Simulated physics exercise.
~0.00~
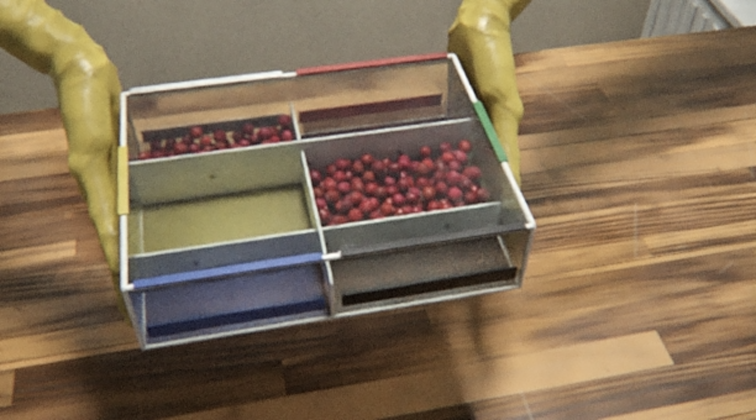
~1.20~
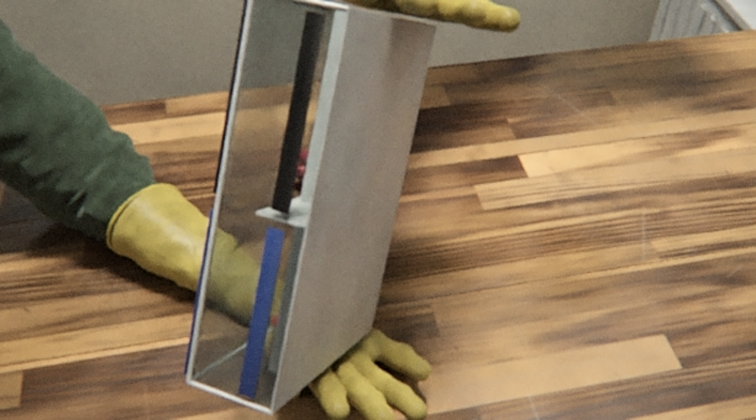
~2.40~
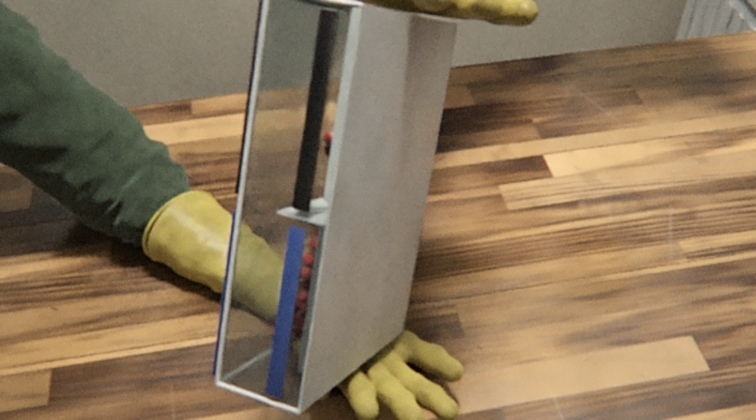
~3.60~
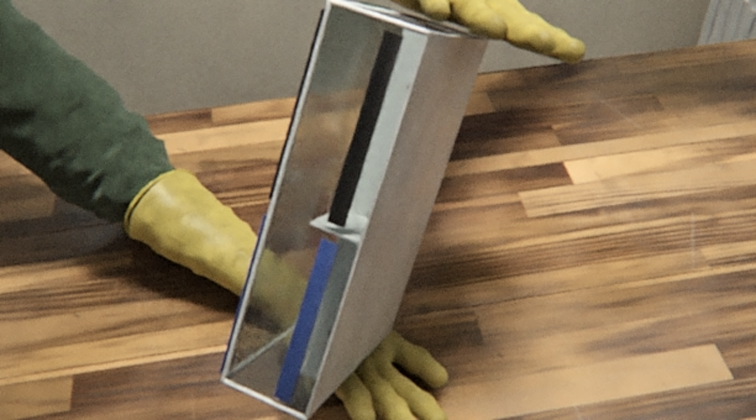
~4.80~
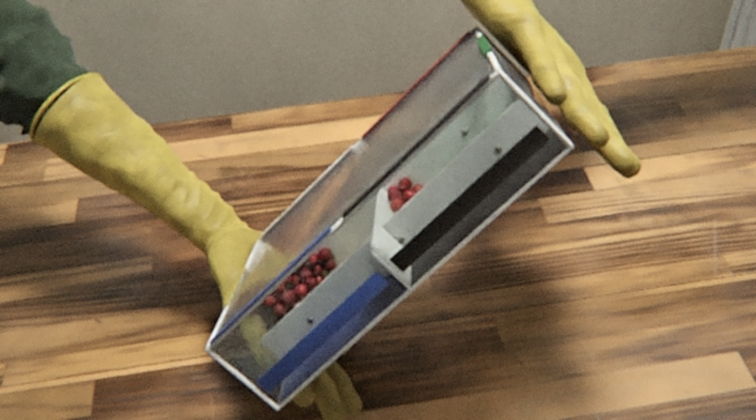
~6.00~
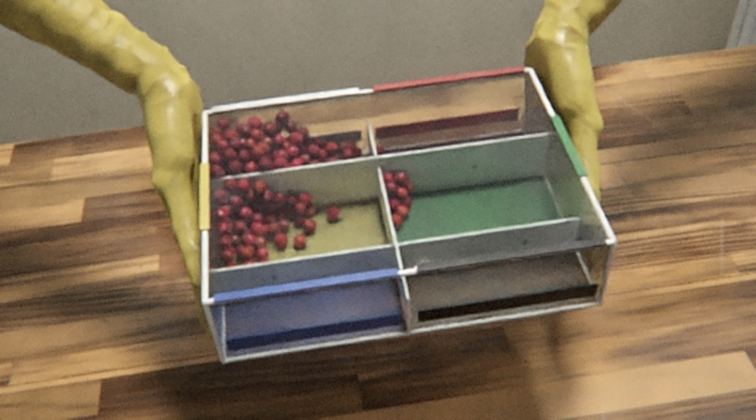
A shallow, clear-lidded box of red cranberries, split into compartments with coloured edges, is held by two yellow-gloved hands above a wooden table. At first the berries lie mostly in the green-marked section, with more in the white-marked one behind. The hands swing the box up onto its side, and berries show through gaps beside the blue and black strips before slipping from view. They then tip it back through a slant, revealing small clusters inside. Finally the box is level again, with most berries gathered on the left in the white and yellow sections and only a few left in the green.
